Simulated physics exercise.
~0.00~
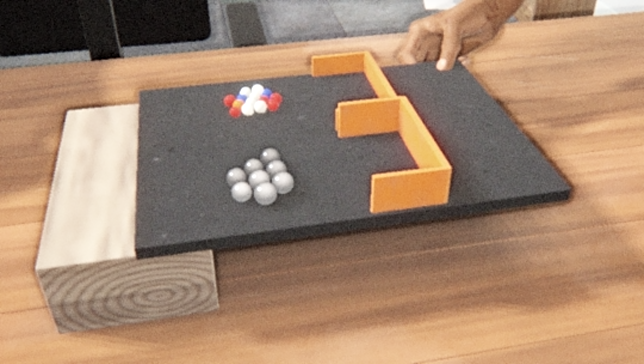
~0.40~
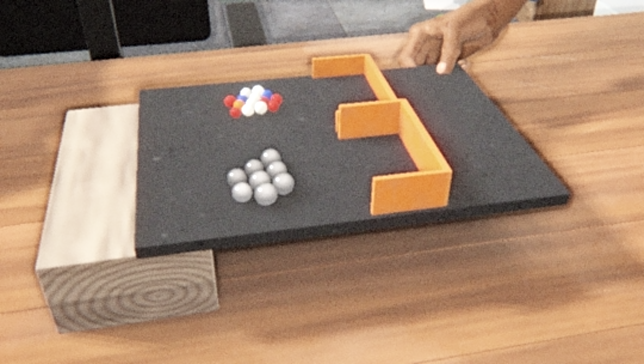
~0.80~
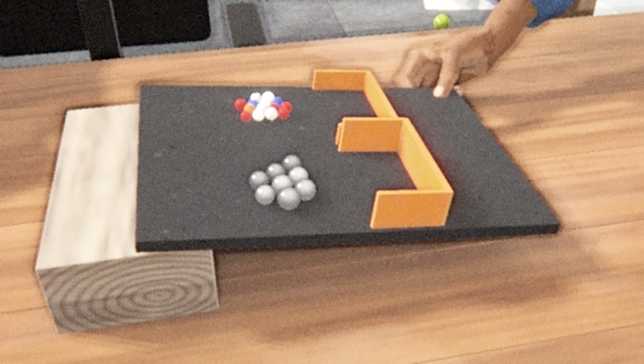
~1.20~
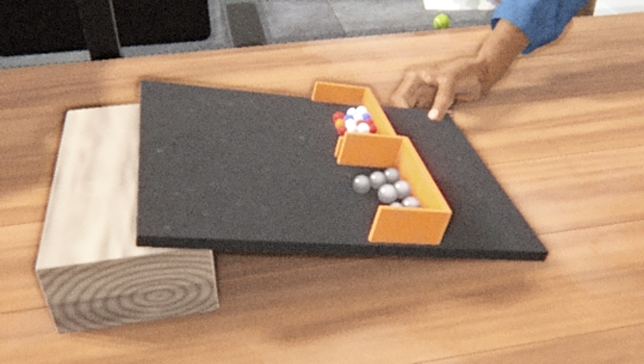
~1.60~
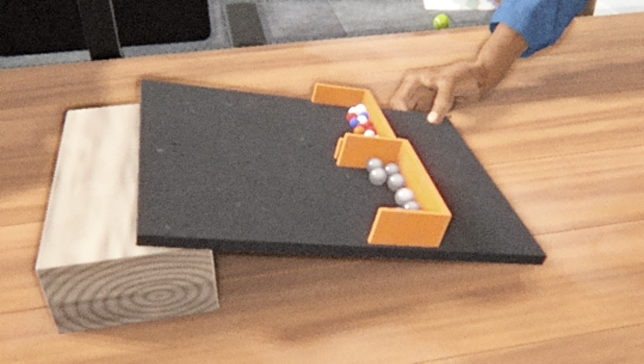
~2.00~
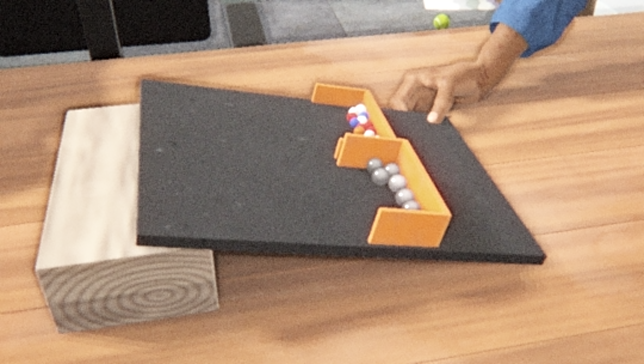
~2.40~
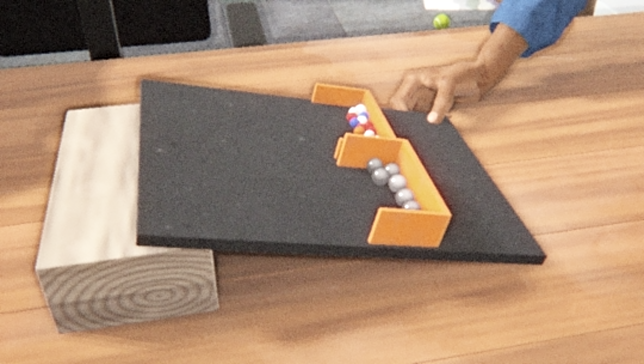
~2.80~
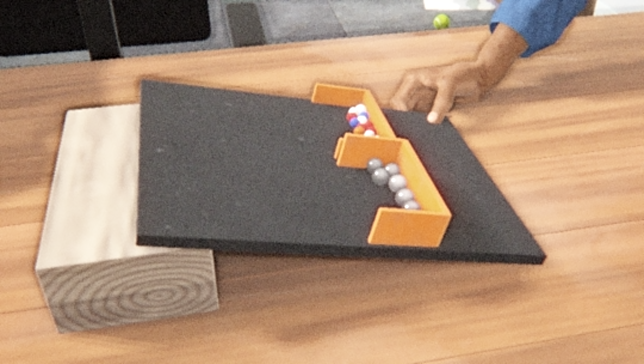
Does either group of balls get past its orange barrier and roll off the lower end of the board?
No, neither group gets past. The gray balls nearer the viewer and the colored ones farther back both end up piled behind their orange barriers.
